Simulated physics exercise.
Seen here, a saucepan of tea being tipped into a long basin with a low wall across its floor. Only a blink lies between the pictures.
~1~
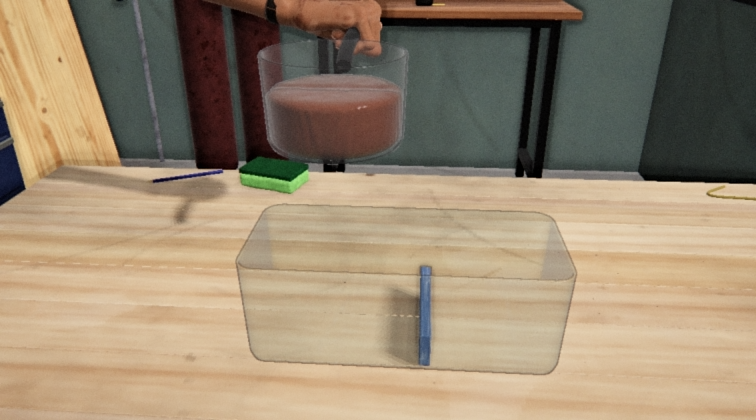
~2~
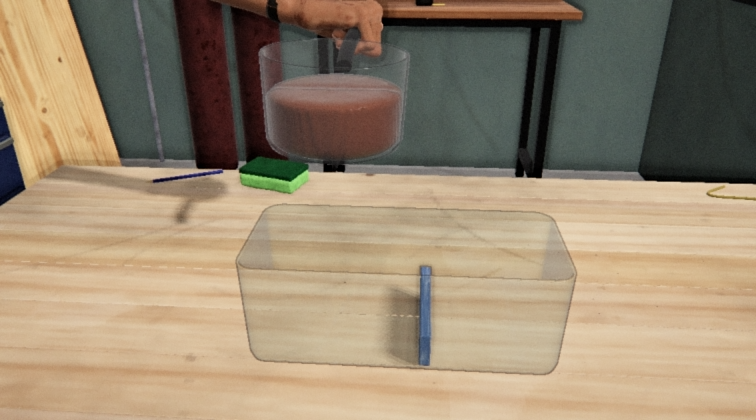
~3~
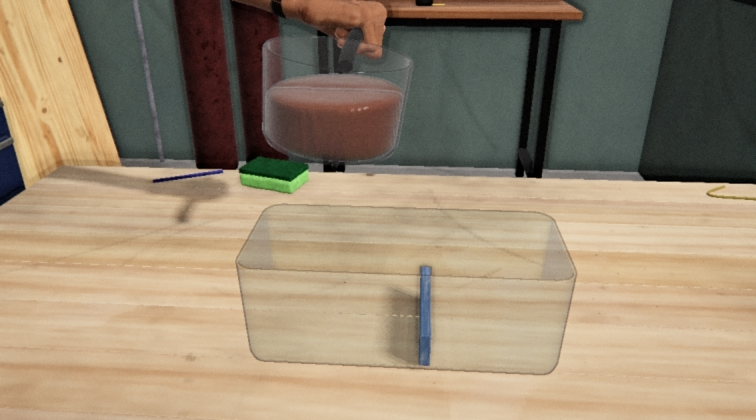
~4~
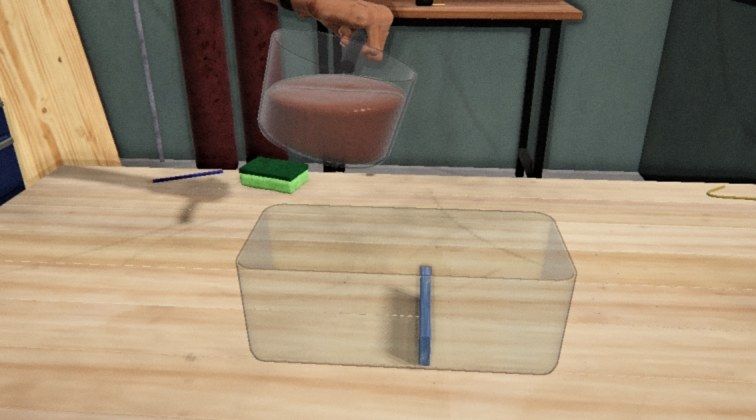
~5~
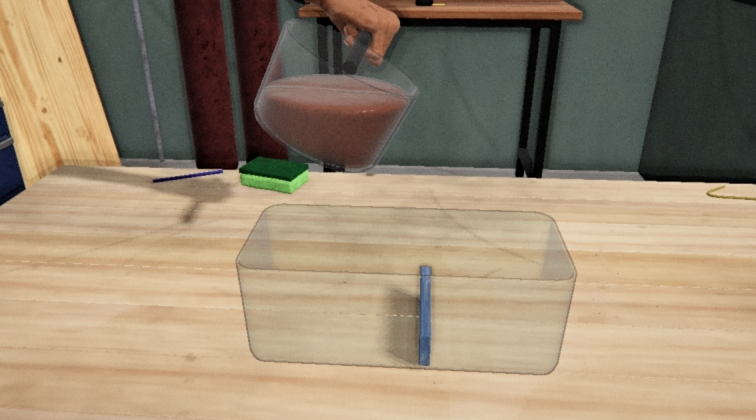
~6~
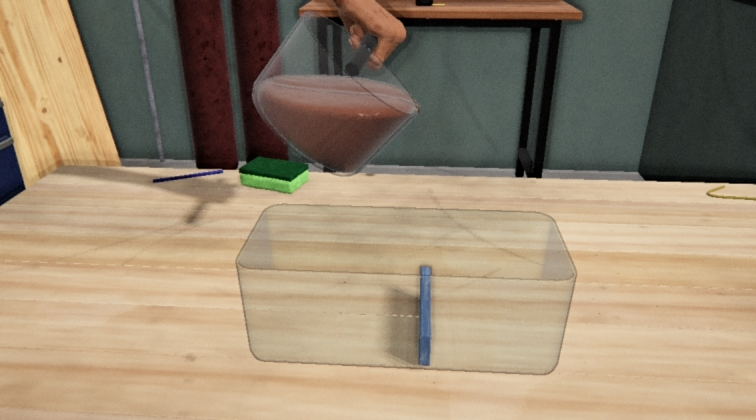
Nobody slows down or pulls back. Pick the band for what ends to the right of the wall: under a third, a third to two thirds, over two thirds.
It comes to more than two thirds.
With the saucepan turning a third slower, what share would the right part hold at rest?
Close to 90 per cent.
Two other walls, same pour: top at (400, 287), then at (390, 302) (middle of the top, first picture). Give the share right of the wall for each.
Roughly 95 per cent, and 85 per cent.
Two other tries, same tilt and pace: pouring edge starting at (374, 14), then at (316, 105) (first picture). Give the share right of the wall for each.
About 60 and 10 per cent.
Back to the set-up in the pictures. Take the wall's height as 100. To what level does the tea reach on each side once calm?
Left about 10, right about 80.
A moment on, the saucepan is tipped on its side and 39 per cent is still to pour, 0 is left of the wall and 20 right of it.
Next, the saucepan is tipped right over and 10 per cent is still to pour, 10 is left of the wall and 68 right of it.
Then the saucepan is tipped right over and 1 per cent is still to pour, 13 is left of the wall and 82 right of it.
Later the saucepan is tipped right over and 0 per cent is still to pour, 13 is left of the wall and 85 right of it.
At rest 14 per cent lies left of the wall, 85 right of it and 1 outside.
